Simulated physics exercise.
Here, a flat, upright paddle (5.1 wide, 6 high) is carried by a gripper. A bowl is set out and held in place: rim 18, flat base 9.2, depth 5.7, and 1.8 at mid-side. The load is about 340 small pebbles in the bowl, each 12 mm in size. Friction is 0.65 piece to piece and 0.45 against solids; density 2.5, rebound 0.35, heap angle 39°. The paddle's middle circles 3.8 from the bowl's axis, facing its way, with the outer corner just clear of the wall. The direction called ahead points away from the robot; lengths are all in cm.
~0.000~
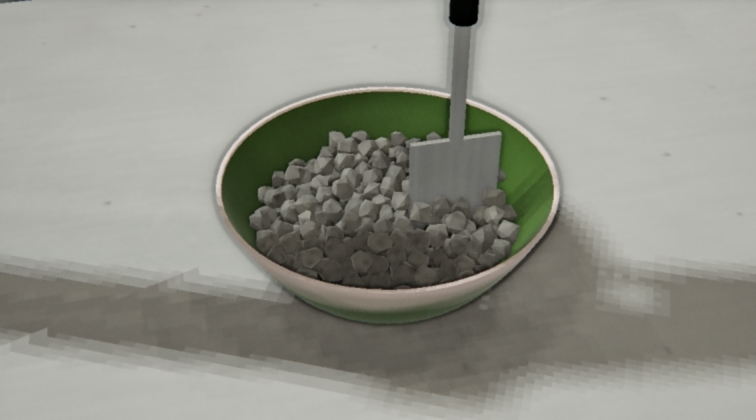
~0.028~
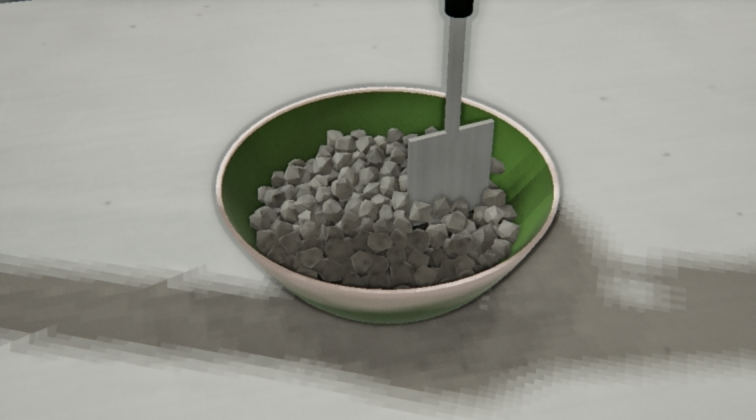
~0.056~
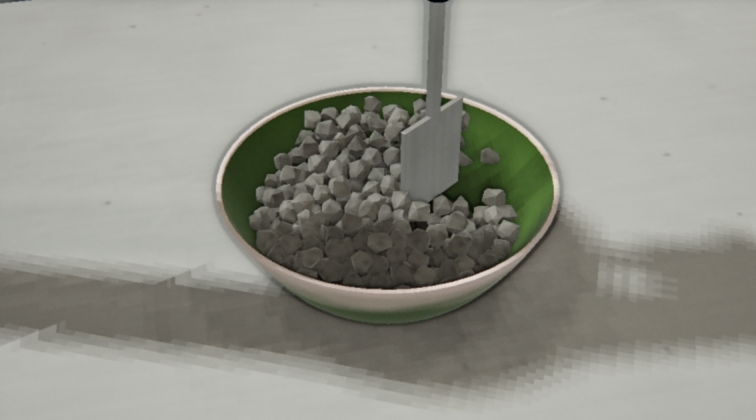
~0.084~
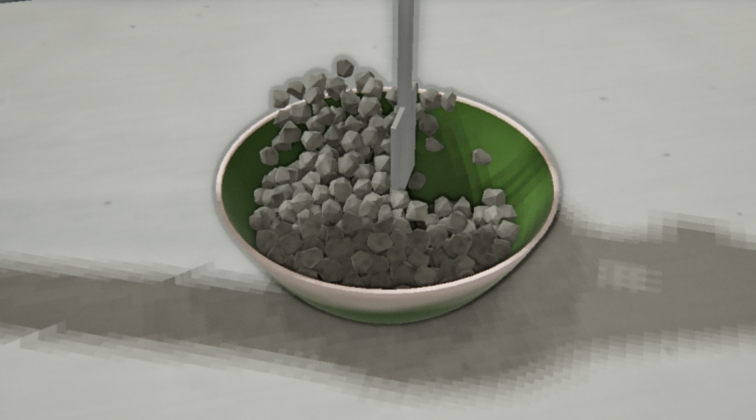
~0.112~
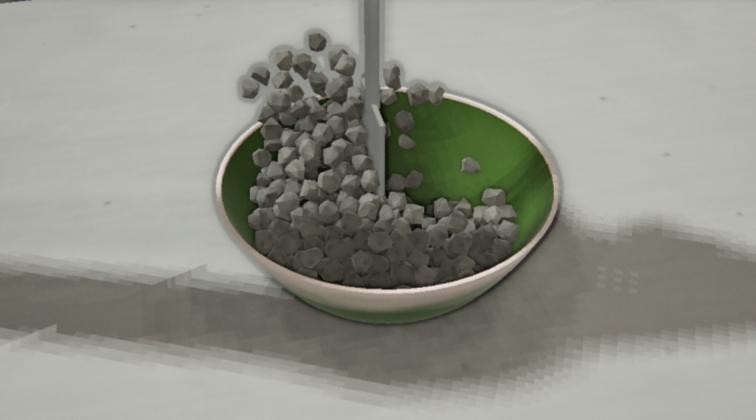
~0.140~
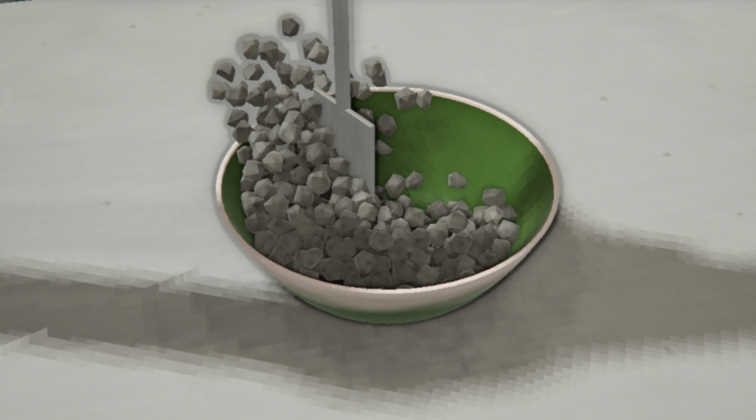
In a green bowl on a pale surface, a flat metal paddle swept from right to left through a heap of small grey pebbles, piling them up at the left and tossing some above the rim.
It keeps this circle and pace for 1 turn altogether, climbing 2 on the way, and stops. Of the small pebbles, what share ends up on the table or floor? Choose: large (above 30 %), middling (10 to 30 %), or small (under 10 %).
Large.
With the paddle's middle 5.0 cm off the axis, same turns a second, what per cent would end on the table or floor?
In that case some 20 %.
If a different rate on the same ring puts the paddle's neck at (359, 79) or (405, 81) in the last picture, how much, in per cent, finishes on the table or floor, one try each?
First try: About 35 %; second try: About 20 %.
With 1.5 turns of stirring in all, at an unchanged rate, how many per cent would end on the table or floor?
Estimate: About 40 percent.
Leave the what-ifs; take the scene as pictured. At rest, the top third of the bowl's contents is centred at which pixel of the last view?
Estimated centre: (417, 194).
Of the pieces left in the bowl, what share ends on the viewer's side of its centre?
It comes to near 45 percent.
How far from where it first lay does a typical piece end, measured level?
9 cm.
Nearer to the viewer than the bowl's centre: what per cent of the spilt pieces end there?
Some 60 per cent.
After 0.23 s, 206° round, highest piece 12 above the table; 282 in the bowl, 8 on the table or floor, 49 in flight or on the tool.
After 0.32 s, 296° round, highest piece 10 above the table; 240 in the bowl, 44 on the table or floor, 55 in flight or on the tool.
After 0.57 s, 0° round, highest piece 7 above the table; 206 in the bowl, 132 on the table or floor, 1 in flight or on the tool.
After 1.27 s, 0° round, highest piece 7 above the table; 206 in the bowl, 133 on the table or floor.
In the end, 206 in the bowl, 133 on the table or floor. That is 39 % on the table or floor.
